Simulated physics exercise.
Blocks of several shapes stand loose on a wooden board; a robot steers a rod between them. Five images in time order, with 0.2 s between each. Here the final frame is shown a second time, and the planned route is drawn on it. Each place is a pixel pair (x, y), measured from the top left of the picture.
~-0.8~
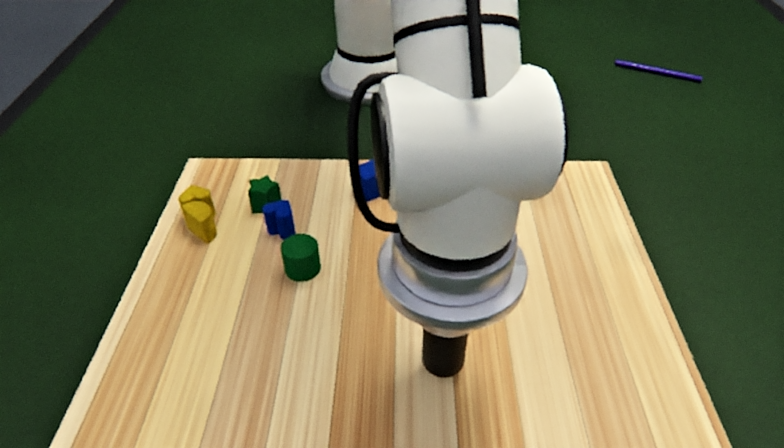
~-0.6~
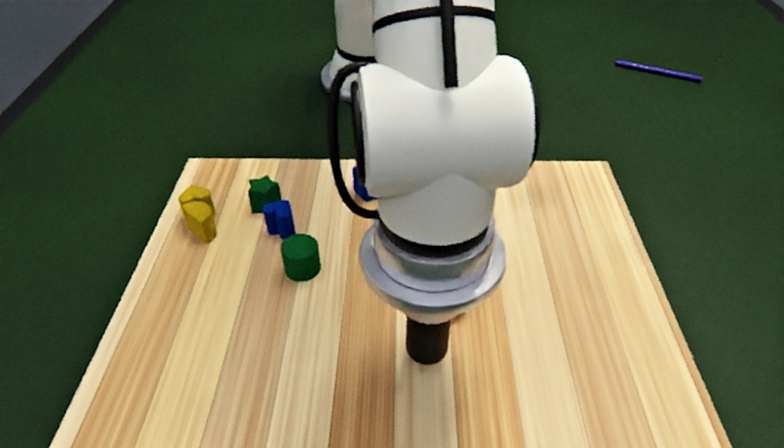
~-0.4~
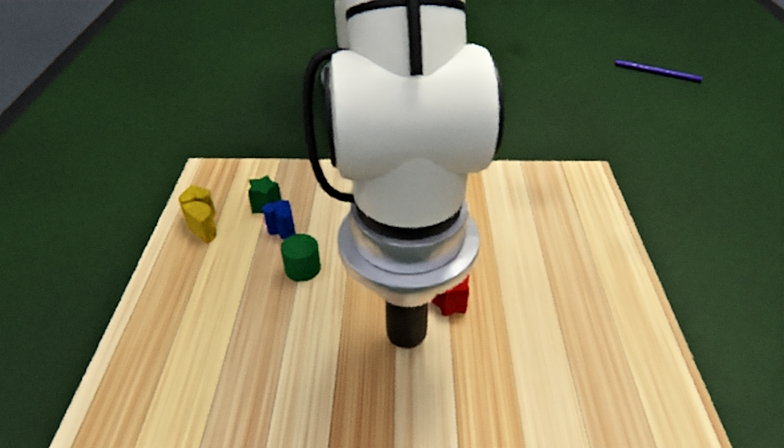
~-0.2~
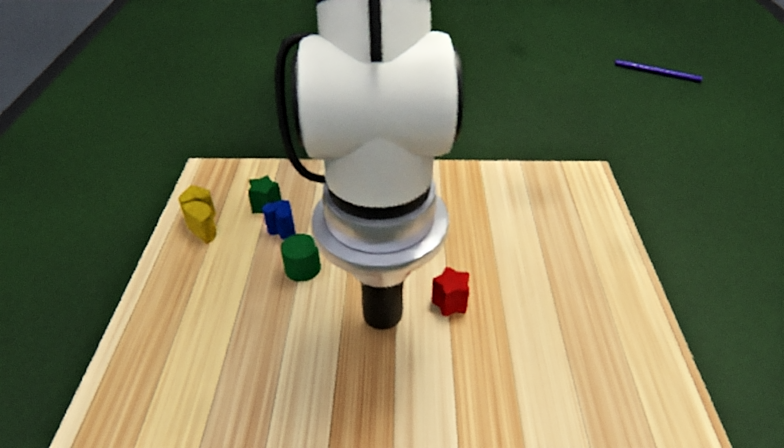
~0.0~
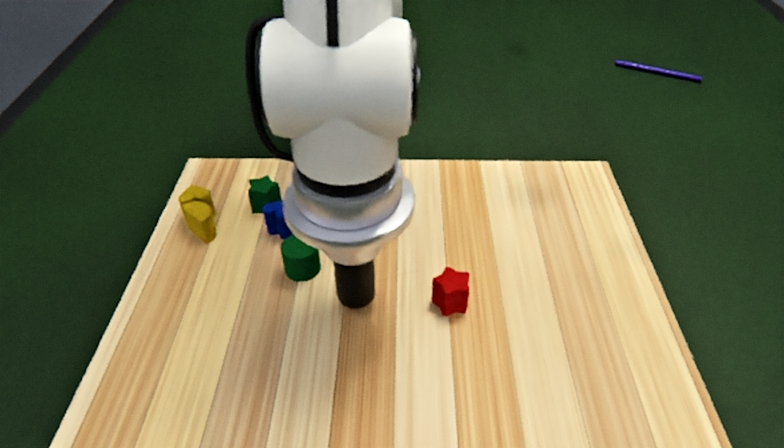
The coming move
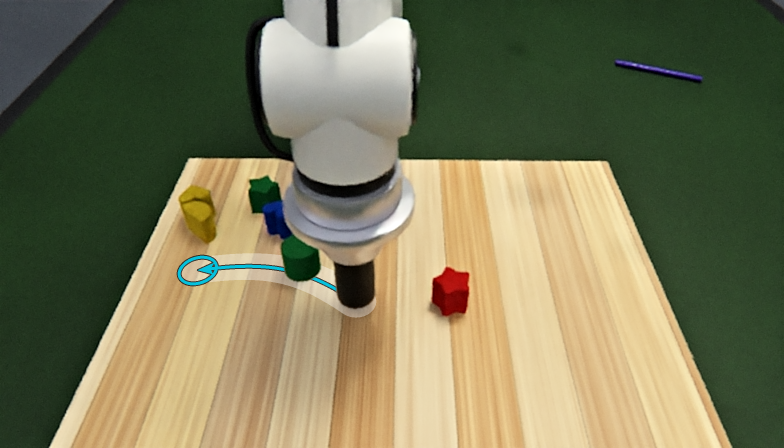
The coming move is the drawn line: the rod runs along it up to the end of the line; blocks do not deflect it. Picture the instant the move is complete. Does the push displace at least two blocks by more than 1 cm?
No, it doesn't check out.
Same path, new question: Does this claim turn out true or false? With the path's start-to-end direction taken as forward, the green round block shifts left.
False
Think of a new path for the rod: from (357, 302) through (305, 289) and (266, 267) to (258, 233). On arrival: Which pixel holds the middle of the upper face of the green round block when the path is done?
About (289, 210).
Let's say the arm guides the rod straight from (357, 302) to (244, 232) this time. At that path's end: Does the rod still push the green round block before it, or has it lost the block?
Before the rod.
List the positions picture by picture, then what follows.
In the first picture, rod tip (443, 361); block tops, yellow half-round block (198, 209); blue heart-shaped block (279, 208); green round block (299, 245).
In the second picture, rod (427, 348); blocks unchanged.
In the third picture, rod (407, 333); blocks unchanged.
In the fourth picture, rod (383, 315); blocks unchanged.
In the fifth picture, rod (356, 295); yellow half-round block (198, 209); blue heart-shaped block (279, 208); green round block (299, 245).
Path on the board, from (357, 302) via (310, 277) and (256, 266), ending at (198, 270).
On the path given first. One third of the way, rod (309, 270); green round block (283, 236).
Two thirds of the way, rod (255, 259); blue heart-shaped block (279, 205); green round block (254, 219).
At the end, rod (196, 263); yellow half-round block in place; blue heart-shaped block (279, 205); green round block (254, 218).
